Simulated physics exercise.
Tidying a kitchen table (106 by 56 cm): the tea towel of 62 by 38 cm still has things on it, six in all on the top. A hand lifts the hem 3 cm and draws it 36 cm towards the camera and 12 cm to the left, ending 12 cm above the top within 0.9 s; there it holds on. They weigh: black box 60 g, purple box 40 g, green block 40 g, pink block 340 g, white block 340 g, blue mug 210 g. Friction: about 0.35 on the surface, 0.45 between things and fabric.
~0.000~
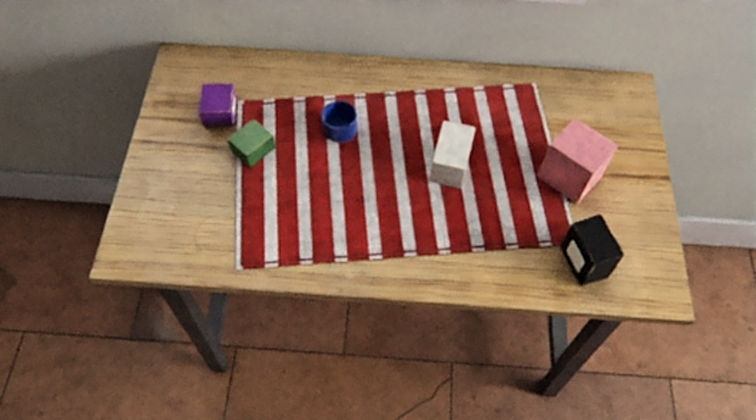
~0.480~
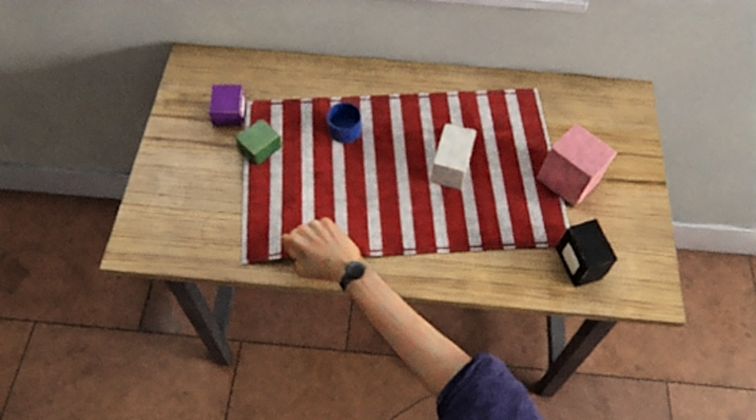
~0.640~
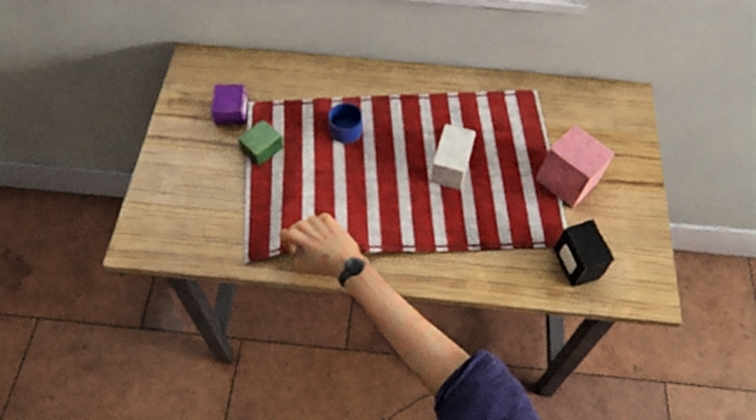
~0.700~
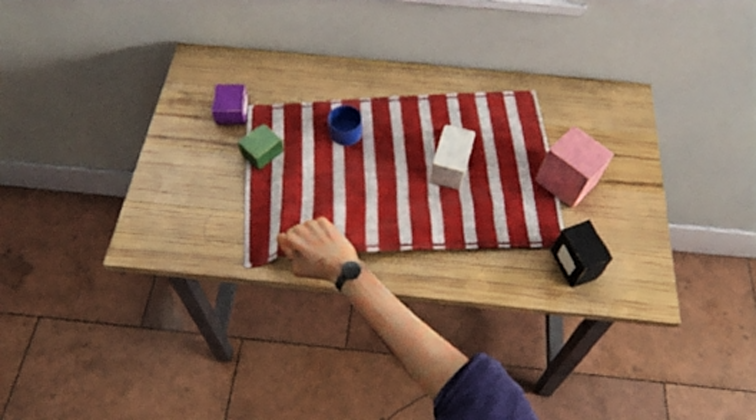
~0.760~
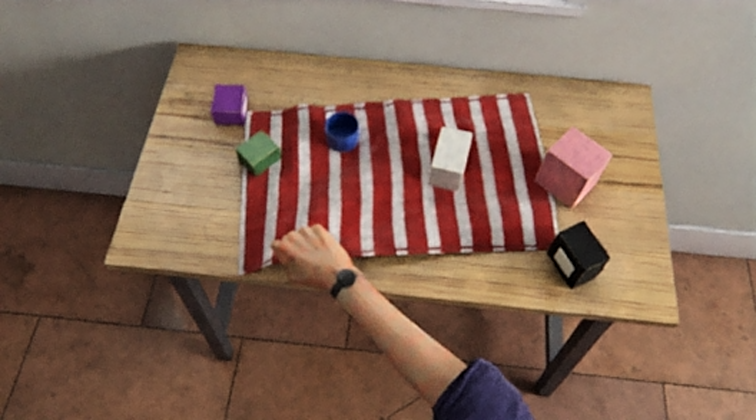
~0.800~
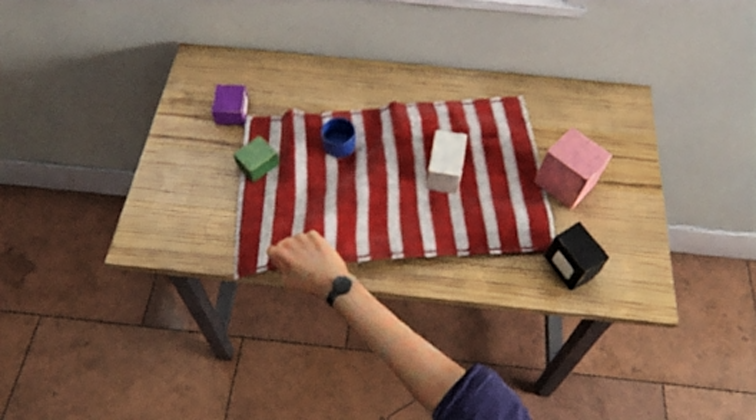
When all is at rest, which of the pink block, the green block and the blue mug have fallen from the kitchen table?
The pink block stays on, the green block goes over the edge, the blue mug falls off.
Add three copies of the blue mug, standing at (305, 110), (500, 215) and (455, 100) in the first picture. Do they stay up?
In turn: Goes over, goes over, stays up.
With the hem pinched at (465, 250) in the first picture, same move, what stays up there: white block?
In that case: White block falls off.
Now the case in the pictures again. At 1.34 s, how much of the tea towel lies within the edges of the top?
Some 35 per cent of it.
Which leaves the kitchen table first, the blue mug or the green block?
First goes the green one.
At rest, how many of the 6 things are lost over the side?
I count 3.
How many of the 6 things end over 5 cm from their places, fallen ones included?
That makes 3.
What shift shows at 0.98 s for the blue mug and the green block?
Blue mug 15 cm, green block 15 cm.
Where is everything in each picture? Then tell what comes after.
Pink block (584, 145); green block (250, 137); blue mug (339, 114); tea towel corners (236, 269) (535, 83), in the first frame.
Tea towel corners (537, 89); grip (297, 257), in the second frame.
Tea towel corners (536, 90); grip (296, 252), in the third frame.
Blue mug (345, 118); green block (260, 140); tea towel corners (535, 91); grip (293, 256), in the fourth frame.
Blue mug (342, 125); white block (452, 149); green block (257, 147); tea towel corners (528, 94); grip (288, 263), in the fifth frame.
Pink block (579, 153); green block (255, 153); blue mug (339, 131); tea towel corners (522, 96); grip (283, 269), in the sixth frame.
After 1.0 s, 90 % of the tea towel is still over the top; blue mug 16 cm off its start, green block 14 cm off its start, white block 11 cm off its start.
After 1.2 s, 65 % of the tea towel is still over the top; blue mug 29 cm off its start, green block 27 cm off its start, white block 22 cm off its start.
After 1.3 s, 35 % of the tea towel is still over the top; green block over the edge, blue mug 41 cm off its start at (219, 271), white block 33 cm off its start at (348, 266).
After 1.5 s, 15 % of the tea towel is still over the top; green block over the edge, blue mug over the edge, white block 41 cm off its start.
After 3.1 s, 0 % of the tea towel is still over the top; blue mug over the edge, green block over the edge, pink block 0 cm off its start at (578, 154), white block over the edge.
